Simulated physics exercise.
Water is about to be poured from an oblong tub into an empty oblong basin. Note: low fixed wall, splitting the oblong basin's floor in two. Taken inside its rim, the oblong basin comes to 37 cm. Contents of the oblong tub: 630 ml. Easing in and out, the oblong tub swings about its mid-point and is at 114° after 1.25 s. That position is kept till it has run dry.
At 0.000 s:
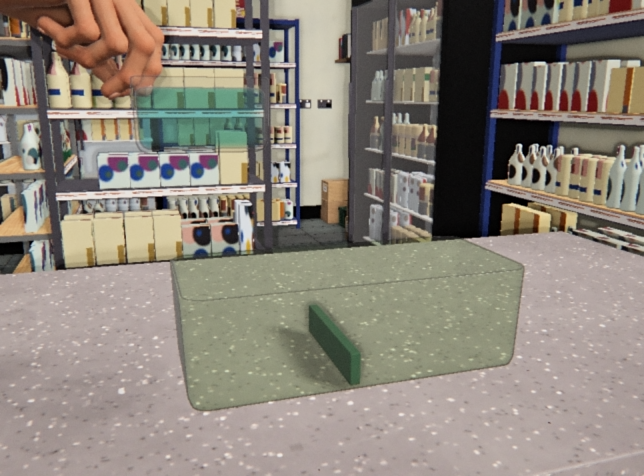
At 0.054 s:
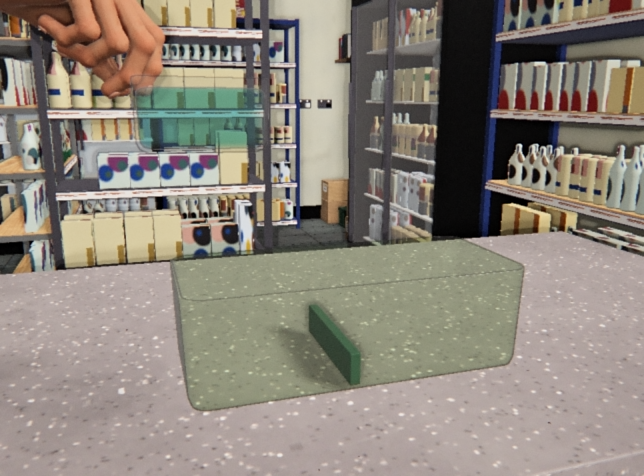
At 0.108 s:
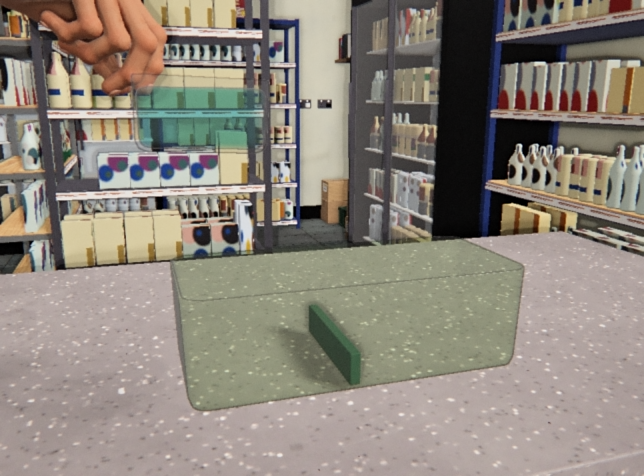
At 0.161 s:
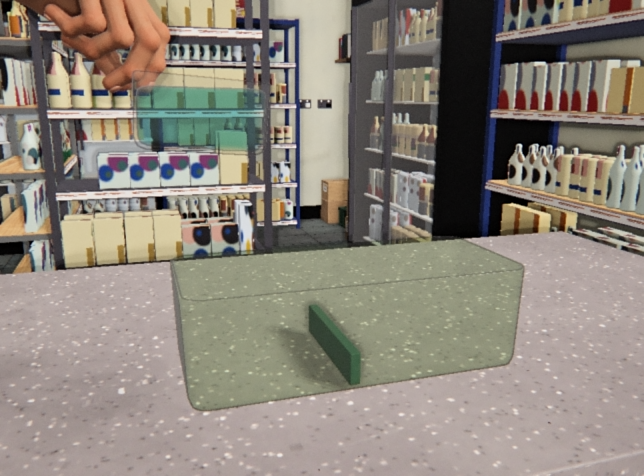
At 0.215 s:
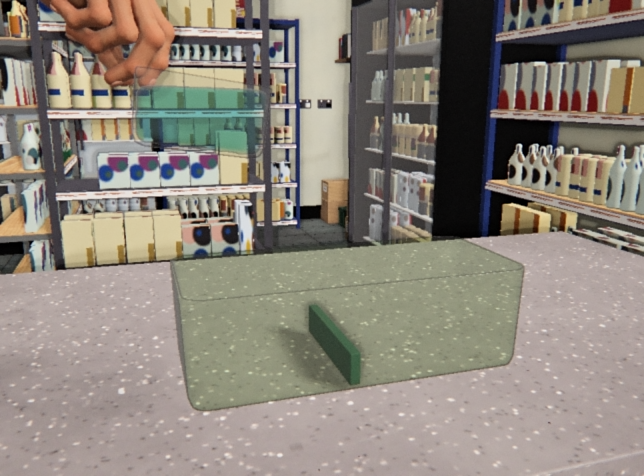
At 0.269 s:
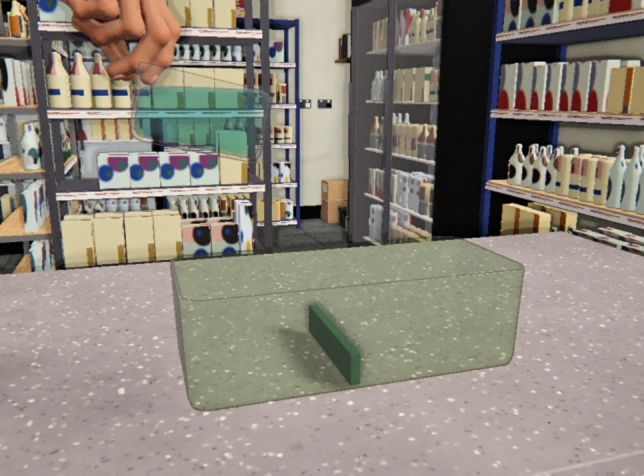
In a shop aisle lined with stocked shelves, a hand hovers at the upper left by a clear tub of teal water, behind an empty, see-through green basin with a low dividing wall on a speckled counter. The tub starts level, then slowly leans slightly to the right as the hand shifts with it.
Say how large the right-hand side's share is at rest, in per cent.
Its share is roughly 57 per cent.
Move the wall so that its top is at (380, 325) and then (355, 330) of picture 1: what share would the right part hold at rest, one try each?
Respectively 15 and 20 %.
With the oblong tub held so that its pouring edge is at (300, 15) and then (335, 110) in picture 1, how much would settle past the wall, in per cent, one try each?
75 then 90 %.
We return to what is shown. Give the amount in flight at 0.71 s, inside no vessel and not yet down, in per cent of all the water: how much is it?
About 38 per cent.
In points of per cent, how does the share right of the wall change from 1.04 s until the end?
Net gain of about 2.
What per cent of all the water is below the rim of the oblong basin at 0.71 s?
20 %, give or take.
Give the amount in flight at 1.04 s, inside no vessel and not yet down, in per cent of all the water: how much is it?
Some 9 per cent.
Then, 0.71 s in, the tilt is 70° and 41 per cent is still to pour, 6 is left of the wall and 14 right of it.
Then, 1.04 s in, the tilt is 106° and 6 per cent is still to pour, 30 is left of the wall and 55 right of it.
Then, 1.38 s in, the tilt is 114° and 0 per cent is still to pour, 42 is left of the wall and 57 right of it.
Then, 1.75 s in, the tilt is 114° and 0 per cent is still to pour, 42 is left of the wall and 57 right of it.
Finally, 42 per cent lies left of the wall, 57 right of it and 1 outside.
